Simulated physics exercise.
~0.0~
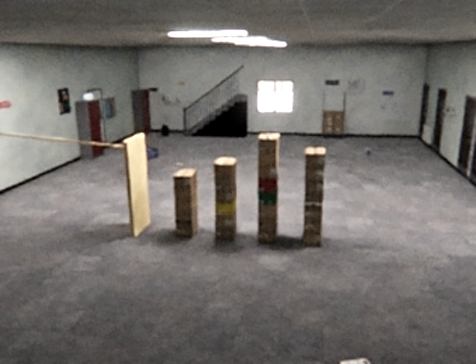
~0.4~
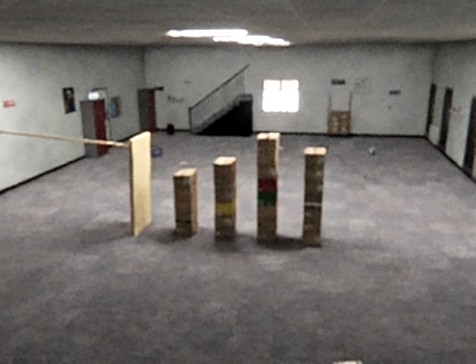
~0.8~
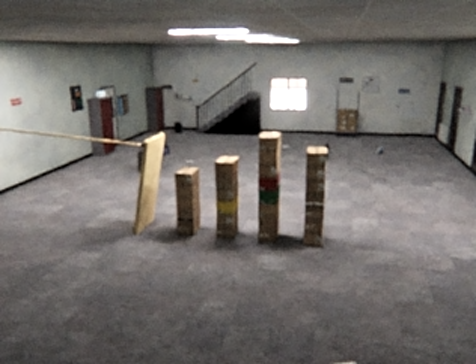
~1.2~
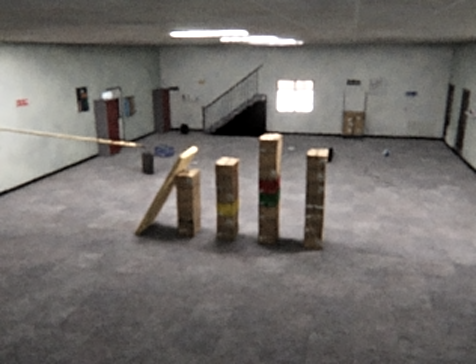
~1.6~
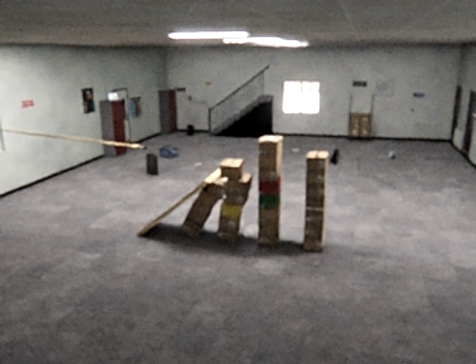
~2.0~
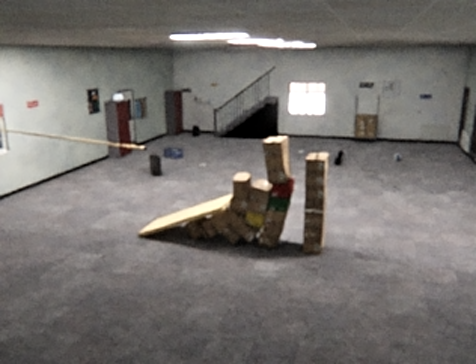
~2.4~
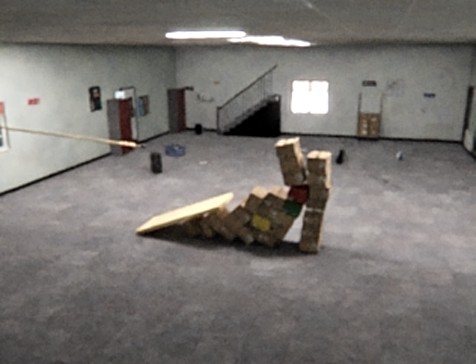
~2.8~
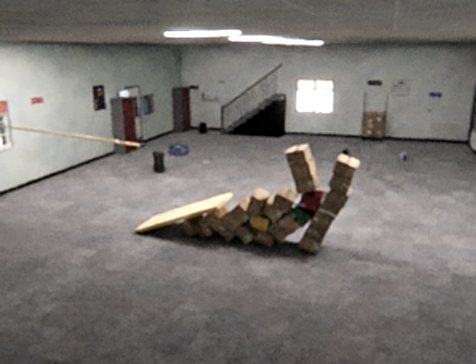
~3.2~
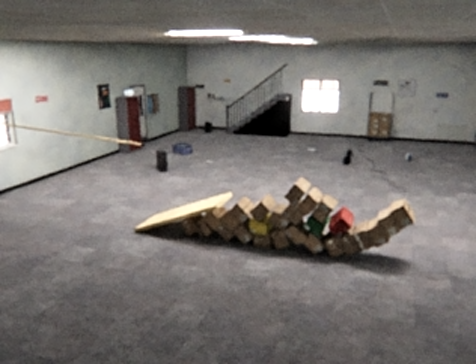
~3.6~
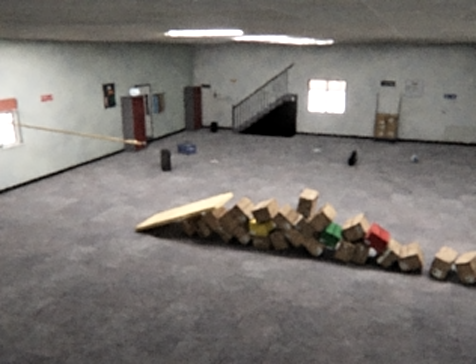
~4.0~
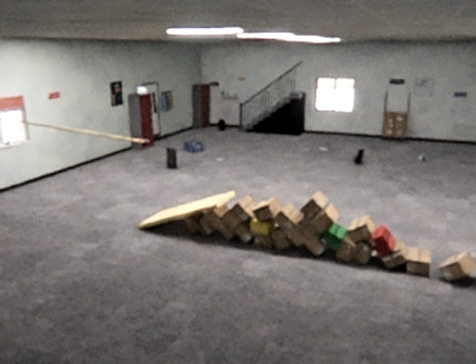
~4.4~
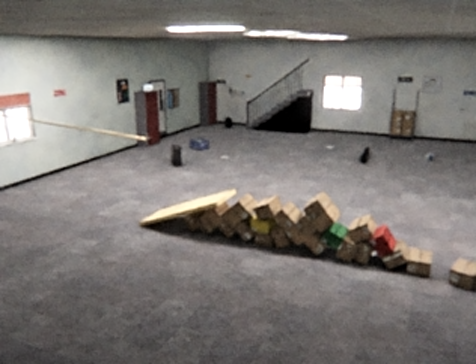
A pole pushes over an upright board, toppling four carton piles rightward into a long heap.
